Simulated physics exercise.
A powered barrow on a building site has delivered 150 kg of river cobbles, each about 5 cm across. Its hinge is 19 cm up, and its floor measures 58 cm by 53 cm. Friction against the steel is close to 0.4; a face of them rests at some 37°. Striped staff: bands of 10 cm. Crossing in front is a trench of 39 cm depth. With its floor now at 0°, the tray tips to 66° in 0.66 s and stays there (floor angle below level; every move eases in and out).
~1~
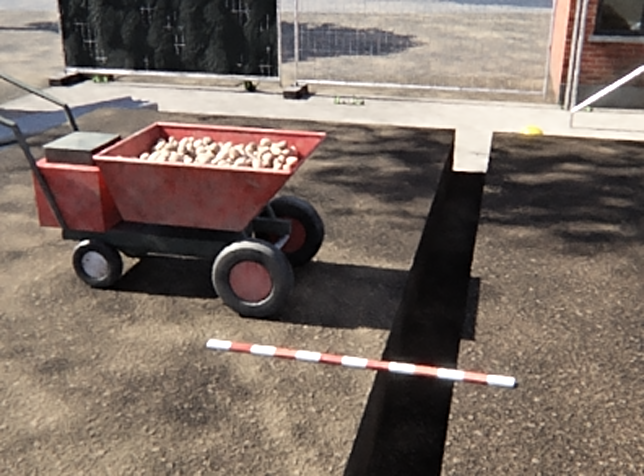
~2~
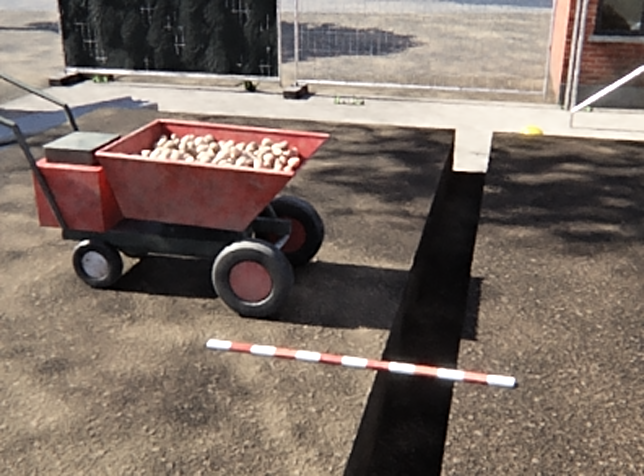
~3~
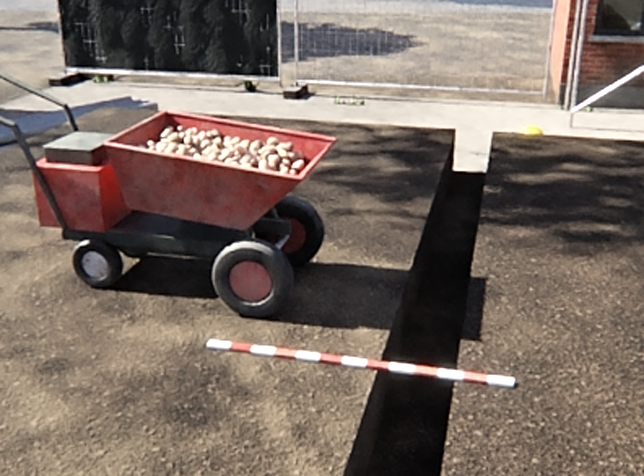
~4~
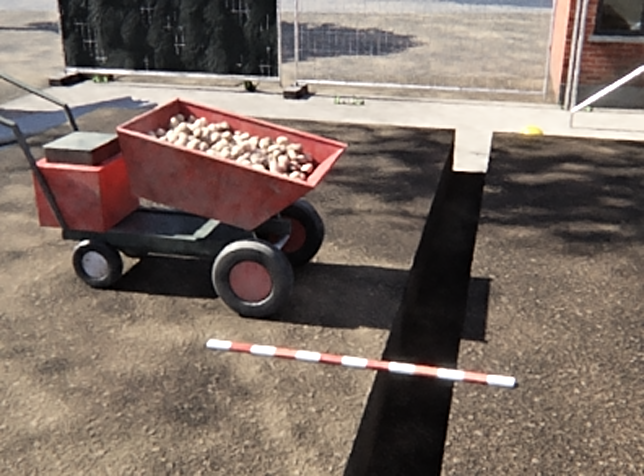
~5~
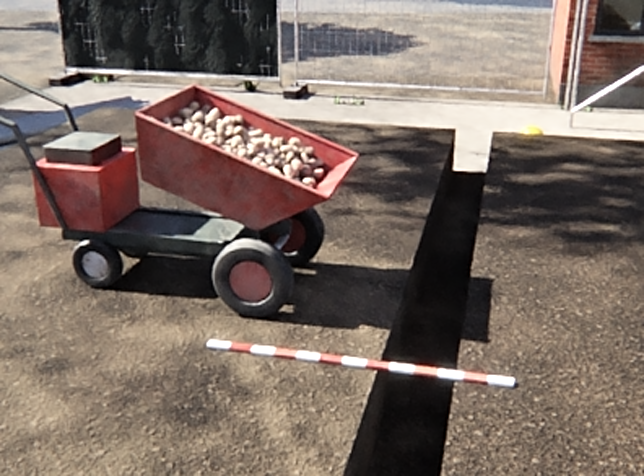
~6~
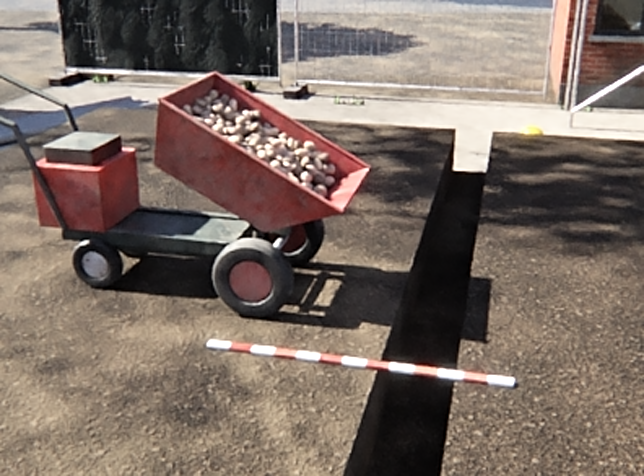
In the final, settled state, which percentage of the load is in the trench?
82 per cent is in the trench.
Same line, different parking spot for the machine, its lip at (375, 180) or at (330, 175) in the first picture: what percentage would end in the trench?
Around 20% for the first place and 50% for the second.
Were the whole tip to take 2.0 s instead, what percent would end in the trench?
Roughly 100 per cent.
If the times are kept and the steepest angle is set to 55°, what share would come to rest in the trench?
Then roughly 50 percent.
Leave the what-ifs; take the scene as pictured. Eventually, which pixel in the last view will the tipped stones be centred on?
The resting stones are centred at roughly (437, 354).
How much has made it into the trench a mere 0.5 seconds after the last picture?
About 15 per cent by then.
Then, 0.2 s after the last picture the floor is at 56°, 100 % in the tray; the foremost stones are at (361, 228).
Then, 0.5 s after the last picture the floor is at 66°, 83 % in the tray, 2 % short of the trench, 15 % in the trench; the foremost stones are at (444, 319).
Then, 0.8 s after the last picture the floor is at 66°, 27 % in the tray, 2 % short of the trench, 54 % in the trench, 18 % past the trench; the foremost stones are at (591, 316).
Then, 2.8 s after the last picture the floor is at 66°, 0 % in the tray, 82 % in the trench, 18 % past the trench; the foremost stones are past the picture's edge.
